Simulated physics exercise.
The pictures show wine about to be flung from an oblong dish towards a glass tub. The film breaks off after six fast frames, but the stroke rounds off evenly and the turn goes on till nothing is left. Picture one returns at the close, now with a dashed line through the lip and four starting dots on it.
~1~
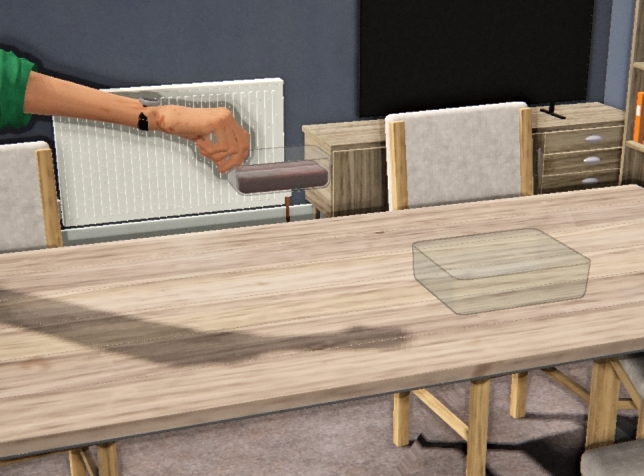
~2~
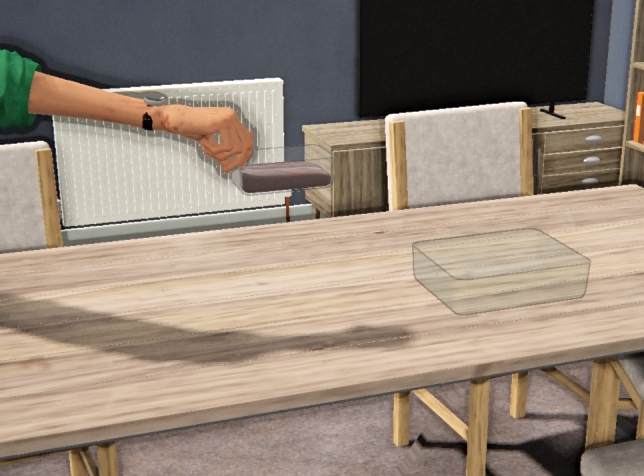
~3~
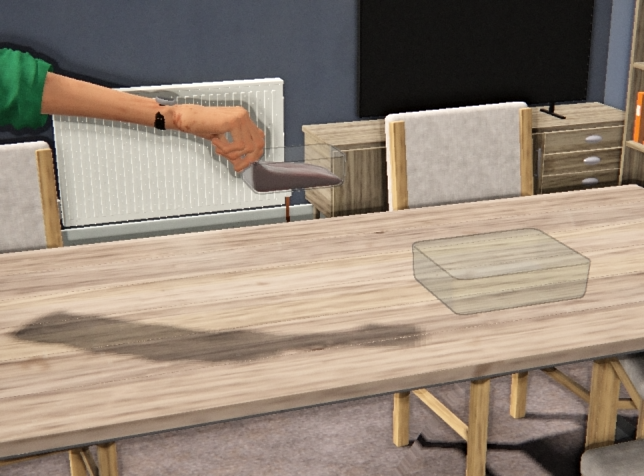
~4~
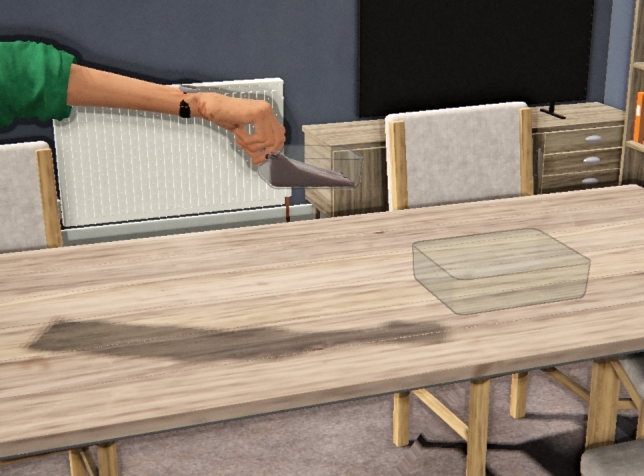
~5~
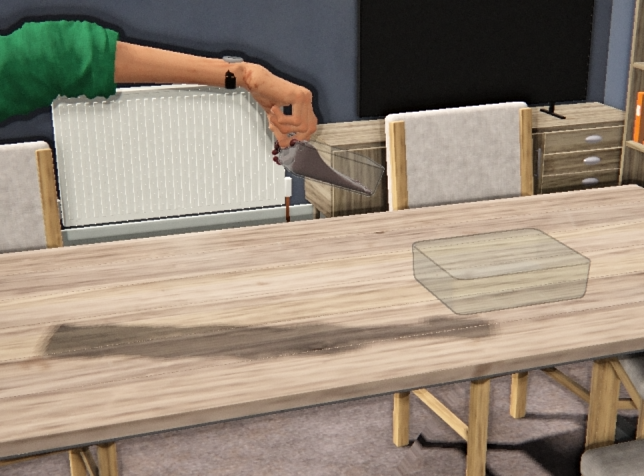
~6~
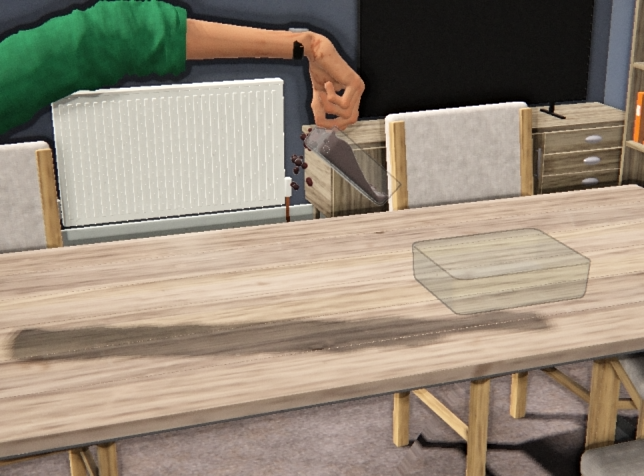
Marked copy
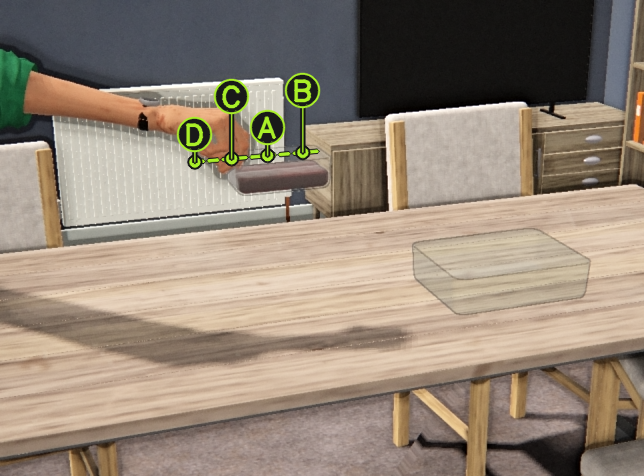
At first, a hand at the end of a green-sleeved arm holds a clear oblong dish of dark liquid nearly level above a wooden table. The arm moves right towards a still, clear tub, tilting the dish's right end downward more and more steeply, while dark red drops scatter at its left.
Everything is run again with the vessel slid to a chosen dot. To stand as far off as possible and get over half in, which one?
The answer is place B.
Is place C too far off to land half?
Yes, it does.
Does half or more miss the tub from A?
Yes.
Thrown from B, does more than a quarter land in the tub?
Yes, it does.
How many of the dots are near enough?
One of the four.
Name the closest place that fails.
That would be A.
On the marked copy, A at (267, 155); B at (302, 152); C at (231, 158); D at (194, 162).
With A, about 16 % lands in the tub, 78 % falls short and 6 % goes beside or beyond.
With B, about 65 % lands in the tub, 23 % falls short and 12 % goes beside or beyond.
With C, about 5 % lands in the tub, 93 % falls short.
With D, about 0 % lands in the tub, 99 % falls short.
